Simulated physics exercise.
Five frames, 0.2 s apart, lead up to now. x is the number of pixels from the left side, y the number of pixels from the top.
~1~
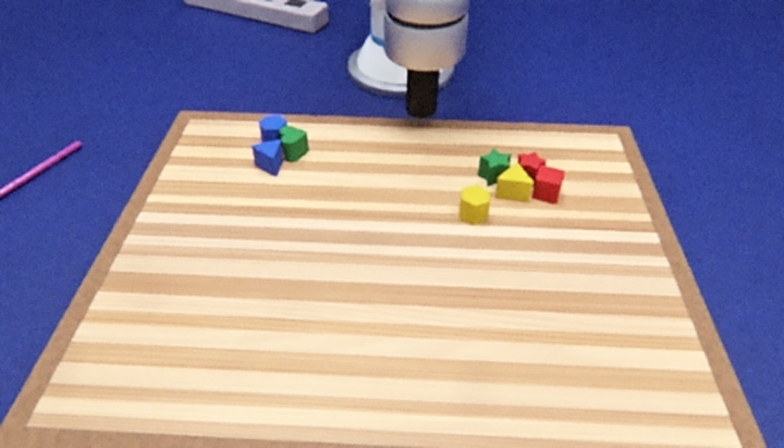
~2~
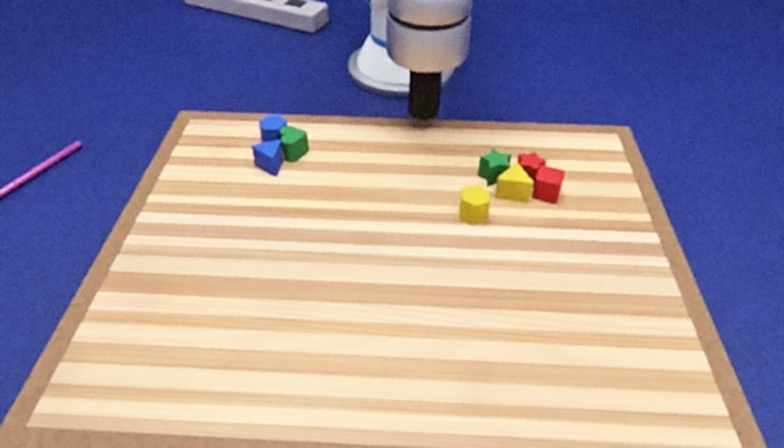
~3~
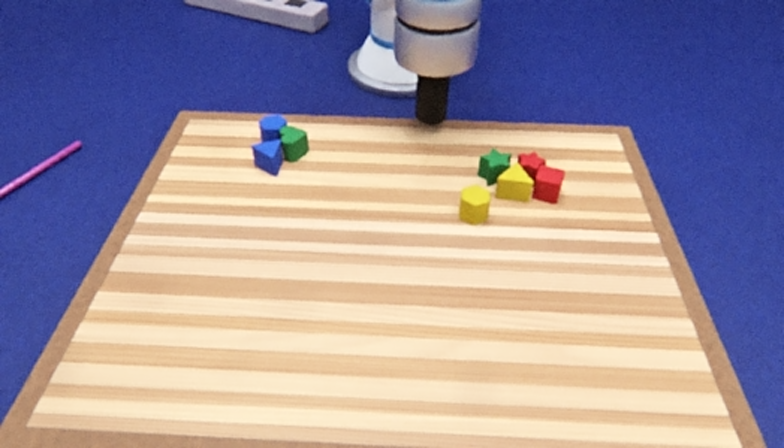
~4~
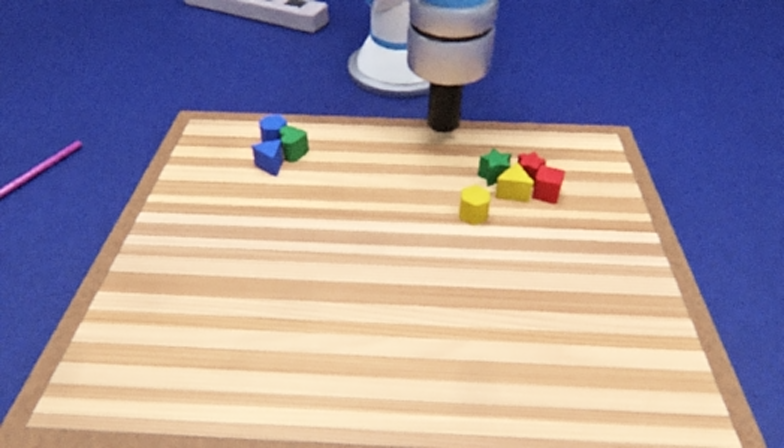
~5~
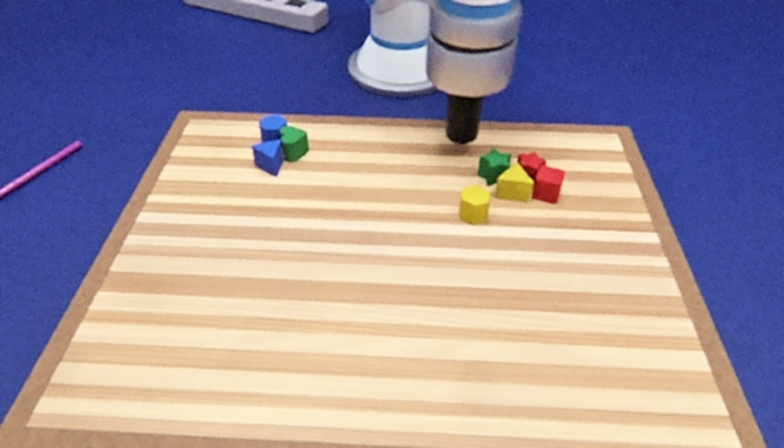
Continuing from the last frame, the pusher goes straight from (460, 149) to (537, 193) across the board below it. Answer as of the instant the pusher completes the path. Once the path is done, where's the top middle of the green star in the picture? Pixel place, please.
Near (534, 191).
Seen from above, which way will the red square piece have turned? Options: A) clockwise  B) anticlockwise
Choice A: Clockwise.
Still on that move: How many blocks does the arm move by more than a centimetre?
A group of three or more is moved.
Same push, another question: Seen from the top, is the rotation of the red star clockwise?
I believe not.
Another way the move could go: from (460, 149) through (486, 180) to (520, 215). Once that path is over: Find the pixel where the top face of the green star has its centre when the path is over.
Put as a pixel place, it's (556, 196).
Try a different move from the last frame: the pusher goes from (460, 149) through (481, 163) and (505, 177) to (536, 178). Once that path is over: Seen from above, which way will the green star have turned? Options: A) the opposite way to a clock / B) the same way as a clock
B (the same way as a clock)
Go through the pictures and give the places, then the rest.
In the first picture, pusher tip at (421, 111); block tops, green star at (497, 158); yellow three-sided block at (516, 174); red star at (532, 159); red square piece at (551, 174).
In the second picture, pusher at (424, 113); blocks unchanged.
In the third picture, pusher at (431, 117); blocks unchanged.
In the fourth picture, pusher at (443, 125); blocks unchanged.
In the fifth picture, pusher at (461, 136); green star at (497, 158); yellow three-sided block at (516, 174); red star at (532, 159); red square piece at (551, 174).
The first path, step by step. One third of the way, pusher at (486, 150); green star at (500, 161), turned 20° clockwise; yellow three-sided block at (518, 176).
Two thirds of the way, pusher at (513, 165); green star at (519, 176), turned 45° clockwise; yellow three-sided block at (533, 191), turned 15° clockwise; red star at (543, 162); red square piece at (559, 177), turned 20° clockwise.
At the end, pusher at (540, 180); green star at (534, 191), turned 70° clockwise; yellow three-sided block at (543, 208), turned 40° clockwise; red star at (565, 166), turned 30° anticlockwise; red square piece at (577, 185), turned 50° clockwise.
